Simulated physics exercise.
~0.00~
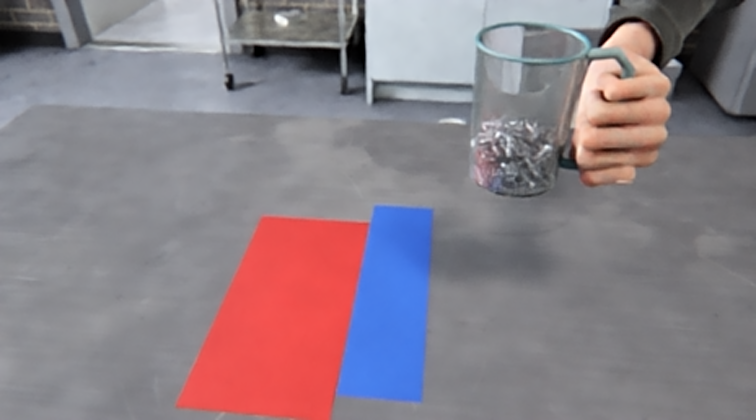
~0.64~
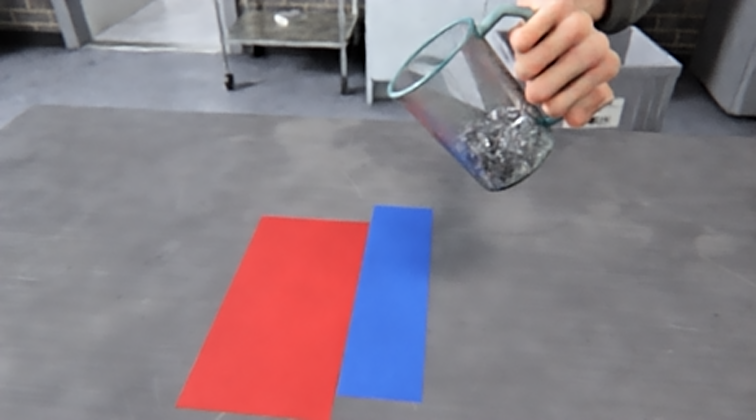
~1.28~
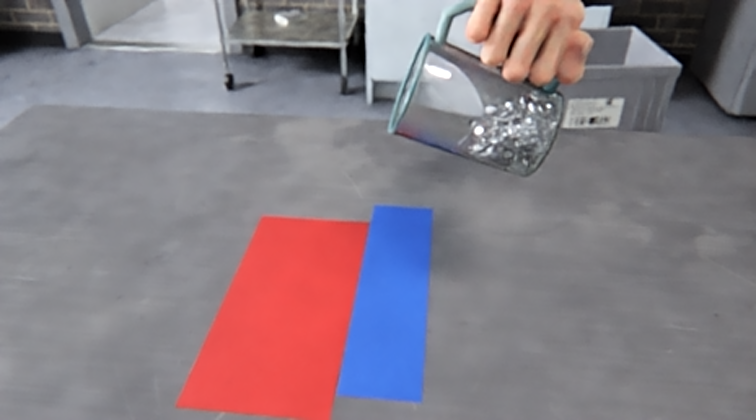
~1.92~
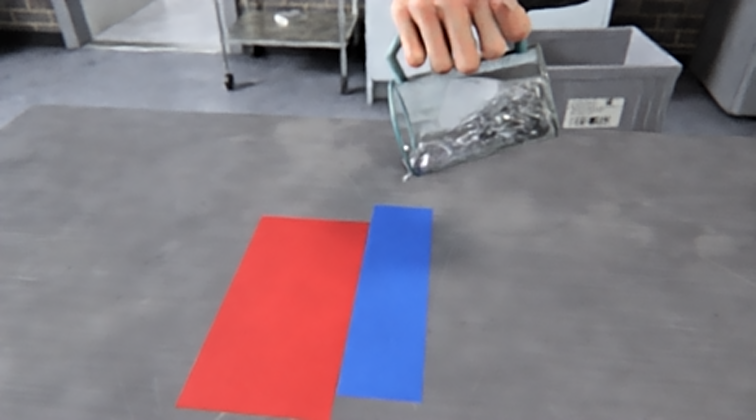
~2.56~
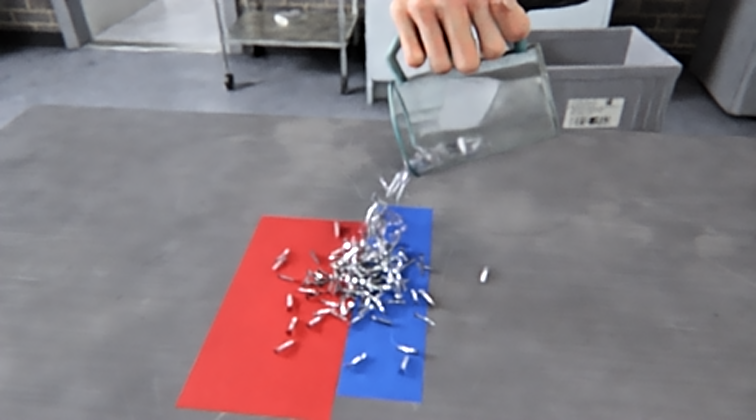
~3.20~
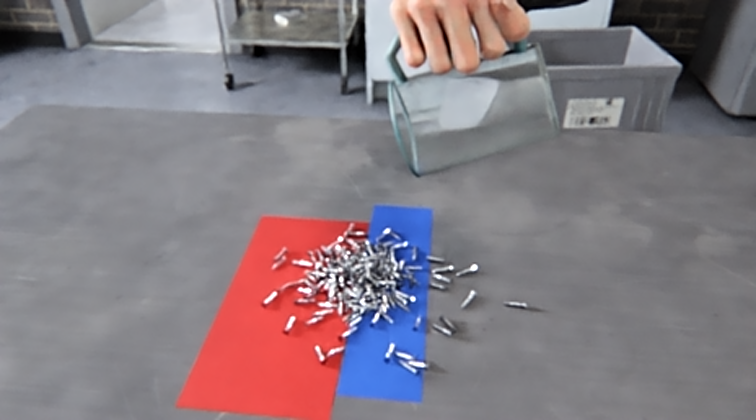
In a workshop-like room with a brick wall, a metal cart and a grey bin behind, a still camera looks down on a dark grey table. A red mat lies on the left with a narrower blue mat against its right side. Above and to the right, a hand holds a clear cup with a teal rim, filled partway with small silvery screws. The hand moves the cup left and tips it onto its side, then tilts its mouth downward. Screws pour out and scatter where the mats meet. The cup ends empty, still tilted, with the pile across both mats and a few screws on the bare table to the right.
